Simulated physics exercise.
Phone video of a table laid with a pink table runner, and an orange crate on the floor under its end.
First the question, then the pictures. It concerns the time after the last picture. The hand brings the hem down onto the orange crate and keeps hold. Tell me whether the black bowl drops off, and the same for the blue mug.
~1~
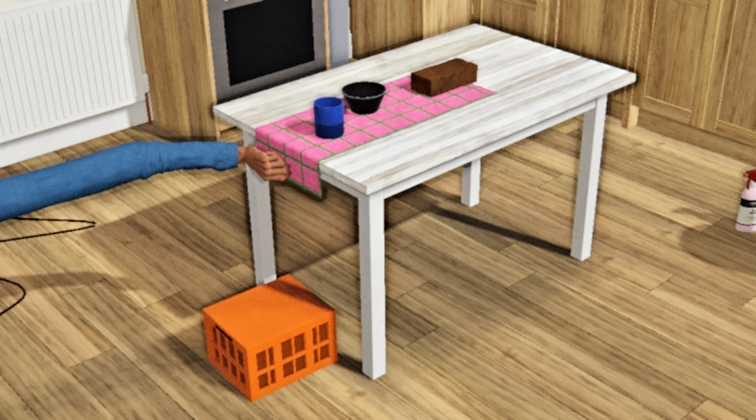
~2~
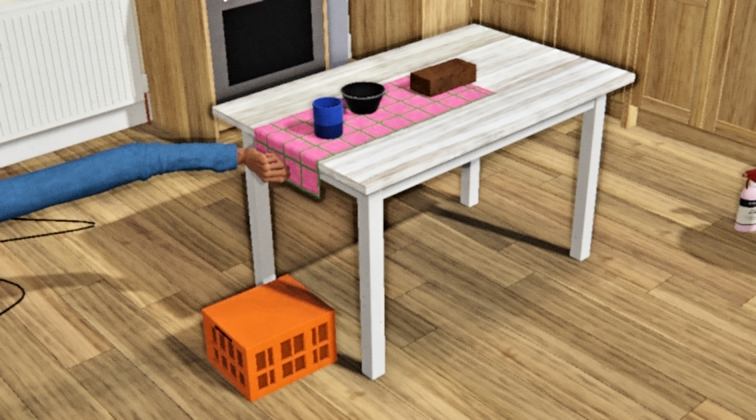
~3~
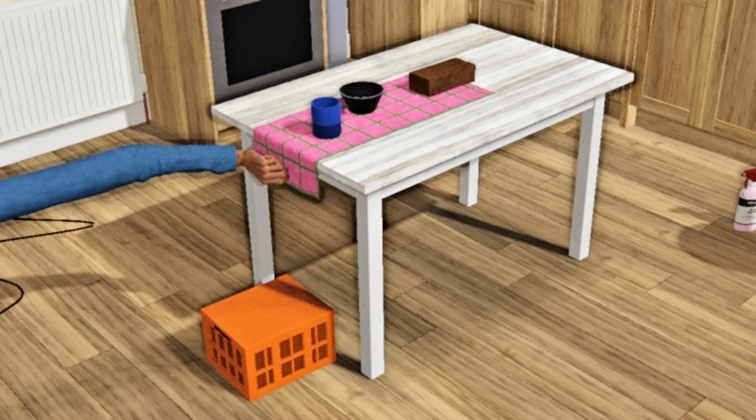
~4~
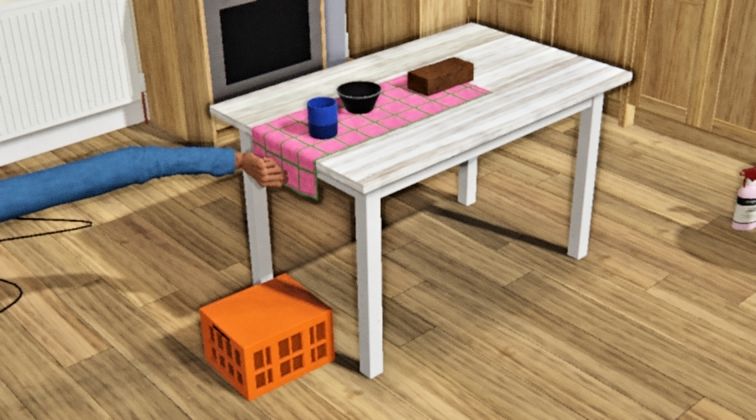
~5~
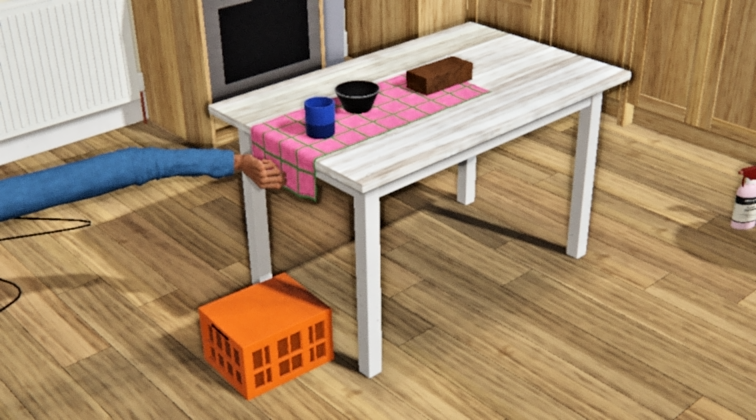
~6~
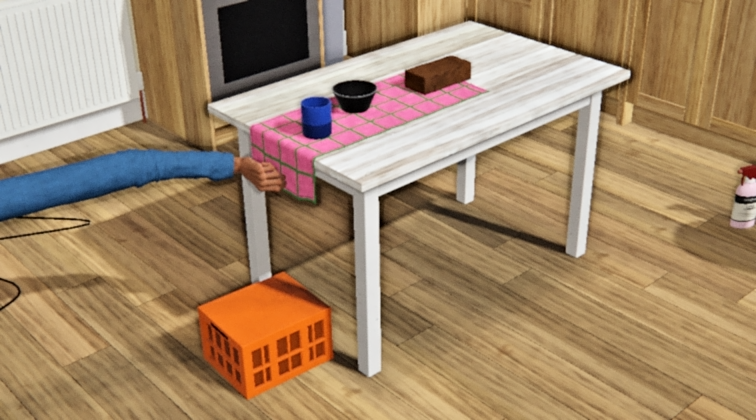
The black bowl does drop off. The blue mug does drop off.
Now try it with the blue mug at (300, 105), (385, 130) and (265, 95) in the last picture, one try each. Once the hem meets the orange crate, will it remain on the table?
First try: It goes over the edge; second try: It keeps clear of the edge; third try: It holds its place on top.
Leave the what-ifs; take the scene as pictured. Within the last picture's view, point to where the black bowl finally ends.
Around (211, 287).
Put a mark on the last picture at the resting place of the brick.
The middle of it sits at pixel (348, 107).
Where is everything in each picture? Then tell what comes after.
The first frame shows table runner end (321, 198); black bowl (364, 89); blue mug (328, 102); brick (445, 68); top of the crate (268, 325).
The second frame shows table runner end (320, 199), far hem (497, 94); blue mug (328, 102); blue mug stands on the cloth.
The third frame shows table runner end (320, 199); black bowl (362, 89).
The fourth frame shows table runner end (318, 201), far hem (493, 93); blue mug (322, 102).
The fifth frame shows table runner end (317, 202); black bowl (357, 88).
The sixth frame shows table runner end (316, 204), far hem (490, 92); black bowl (355, 88); blue mug (316, 102); top of the crate (263, 323).
Then, 0.40 s after the last picture, hem going down; bowl carried along near (334, 106); mug carried along near (289, 128).
Then, 1.04 s after the last picture, hem going down; bowl carried along near (301, 118); mug down below near (182, 320).
Then, 1.68 s after the last picture, hem going down; bowl over the edge; mug down below near (182, 320).
At rest, hem on the crate; bowl down below near (211, 287); mug down below near (182, 320). The black bowl falls off and the blue mug goes over the edge.
